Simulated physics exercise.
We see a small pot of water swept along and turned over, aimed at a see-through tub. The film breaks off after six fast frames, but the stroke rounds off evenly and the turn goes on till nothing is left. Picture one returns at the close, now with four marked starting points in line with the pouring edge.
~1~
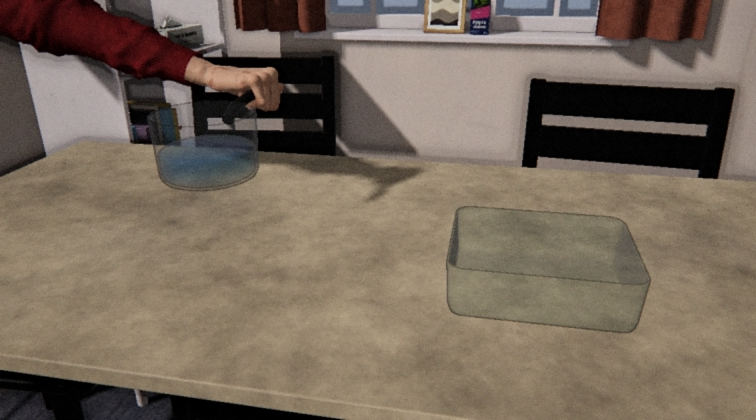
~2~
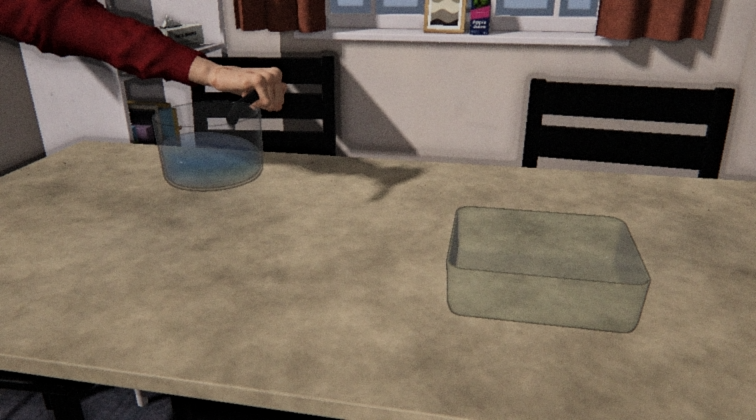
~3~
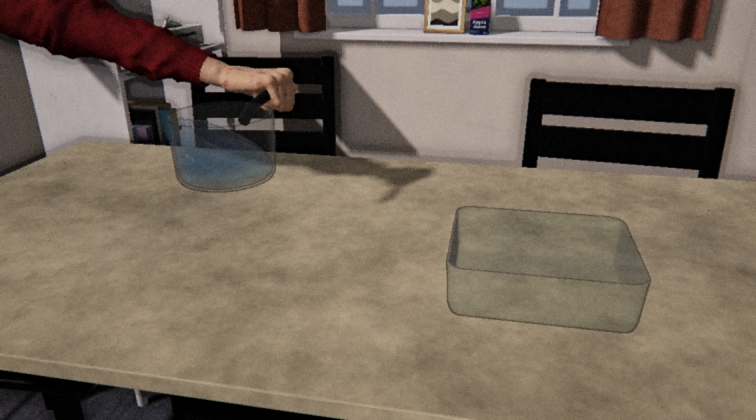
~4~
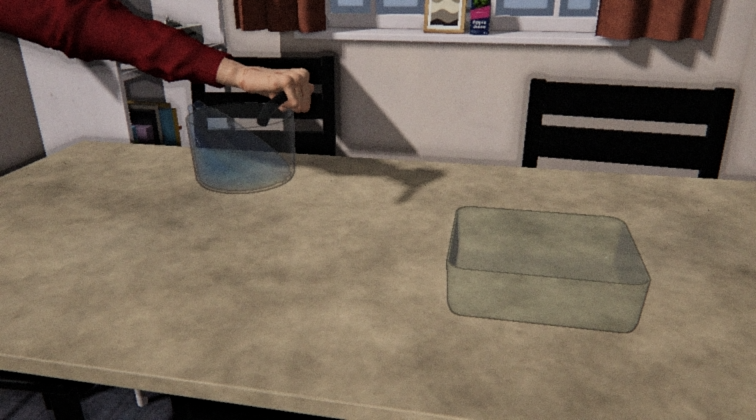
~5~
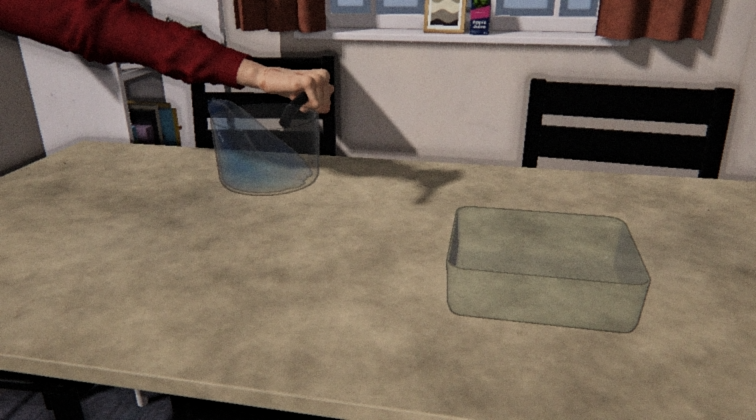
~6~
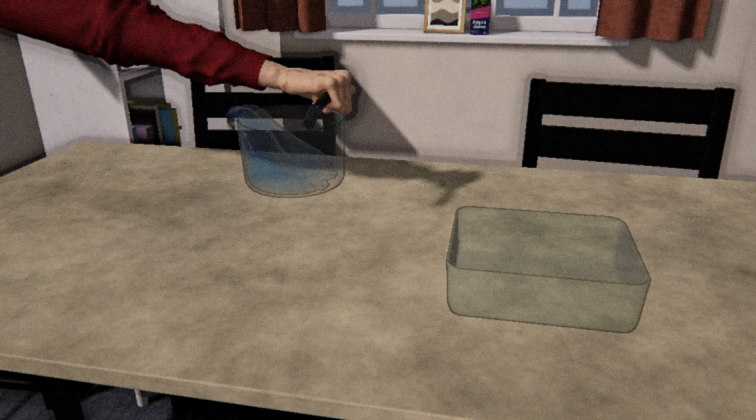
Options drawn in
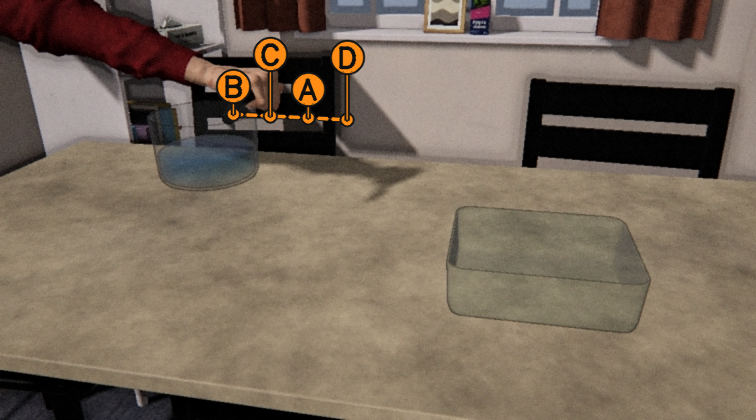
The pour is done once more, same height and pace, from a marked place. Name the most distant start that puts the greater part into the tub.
Place A just does it.
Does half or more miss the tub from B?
Yes.
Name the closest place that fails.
Place C.
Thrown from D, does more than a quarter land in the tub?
Yes, it does.
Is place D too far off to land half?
No.
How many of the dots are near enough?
Two.
On the marked copy, A at (308, 117); B at (233, 114); C at (270, 116); D at (347, 119).
If A is chosen, about 79 % lands in the tub, 9 % falls short and 12 % goes beside or beyond.
If B is chosen, about 13 % lands in the tub, 85 % falls short.
If C is chosen, about 32 % lands in the tub, 60 % falls short and 8 % goes beside or beyond.
If D is chosen, about 82 % lands in the tub, 8 % falls short and 11 % goes beside or beyond.
